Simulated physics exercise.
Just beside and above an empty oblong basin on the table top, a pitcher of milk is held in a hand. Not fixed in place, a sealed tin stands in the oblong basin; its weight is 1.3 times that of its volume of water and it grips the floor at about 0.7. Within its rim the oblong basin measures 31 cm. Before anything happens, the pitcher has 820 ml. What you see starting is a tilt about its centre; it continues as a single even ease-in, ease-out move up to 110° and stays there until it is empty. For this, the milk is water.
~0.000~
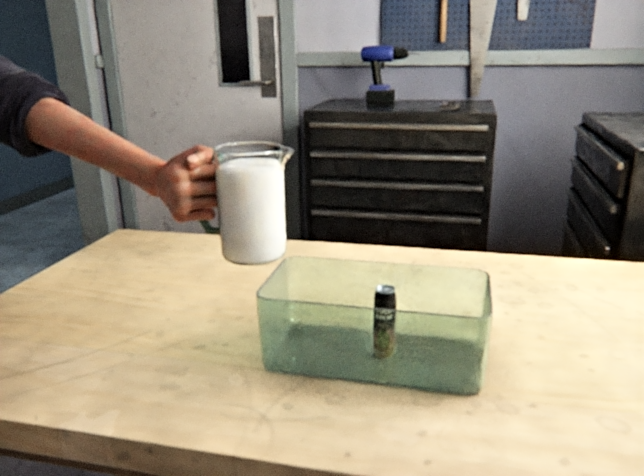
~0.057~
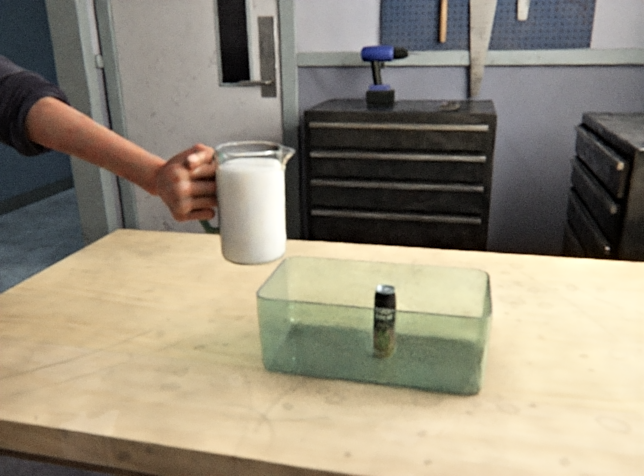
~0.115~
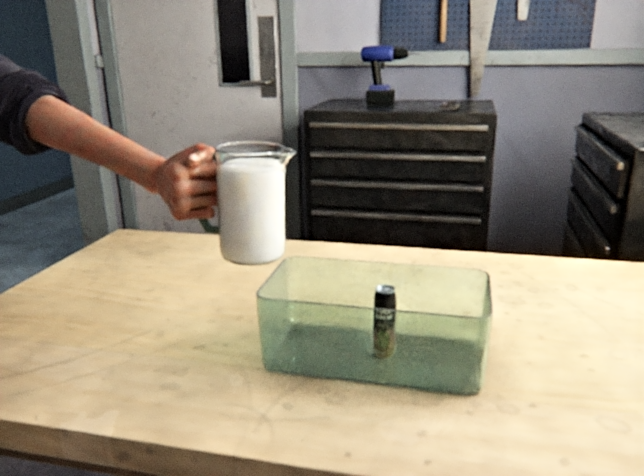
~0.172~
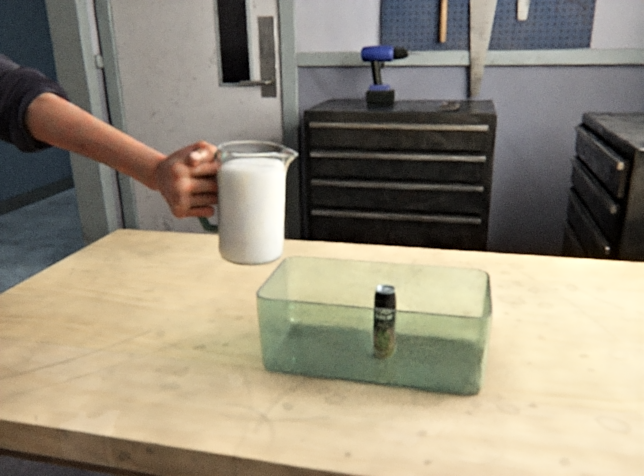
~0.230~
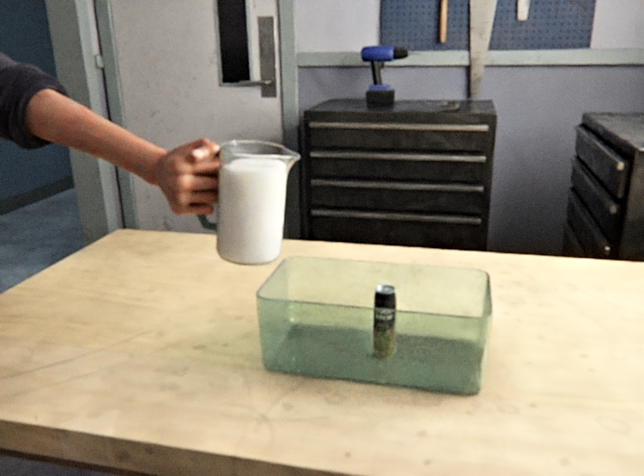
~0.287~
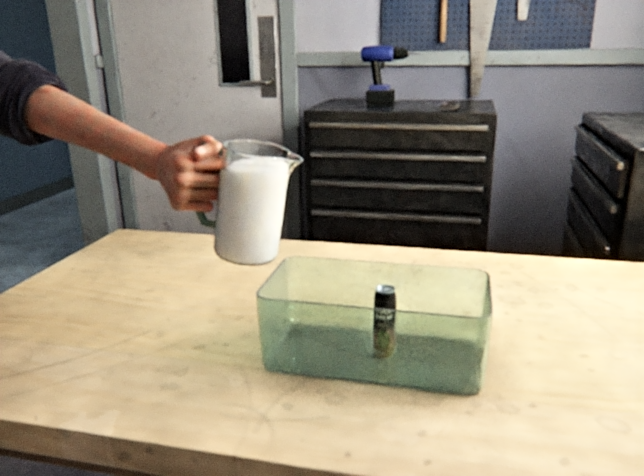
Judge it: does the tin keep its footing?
Looks like it will stay erect.
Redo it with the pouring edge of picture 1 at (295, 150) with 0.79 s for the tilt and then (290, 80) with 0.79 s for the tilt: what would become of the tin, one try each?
The tin stays vertical the first time and overturns the second time.
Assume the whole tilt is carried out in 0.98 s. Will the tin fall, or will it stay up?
The tin stays balanced.
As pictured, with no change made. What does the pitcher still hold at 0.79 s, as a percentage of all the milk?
Still held: Roughly 90 % of the total.
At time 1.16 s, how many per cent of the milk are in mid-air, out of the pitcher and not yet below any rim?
Something like 12 per cent is in the air then.
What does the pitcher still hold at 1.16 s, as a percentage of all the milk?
44 %.
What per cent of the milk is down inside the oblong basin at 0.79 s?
Roughly 3 per cent.
By 0.79 s the tilt is 62° and 90 per cent is still to pour; the tin stands where it began.
By 1.16 s the tilt is 99° and 45 per cent is still to pour; the tin stands where it began.
By 1.55 s the tilt is 110° and 3 per cent is still to pour; the tin stands where it began.
By 1.97 s the tilt is 110° and 0 per cent is still to pour; the tin stands where it began.
At rest the tin stands where it began.
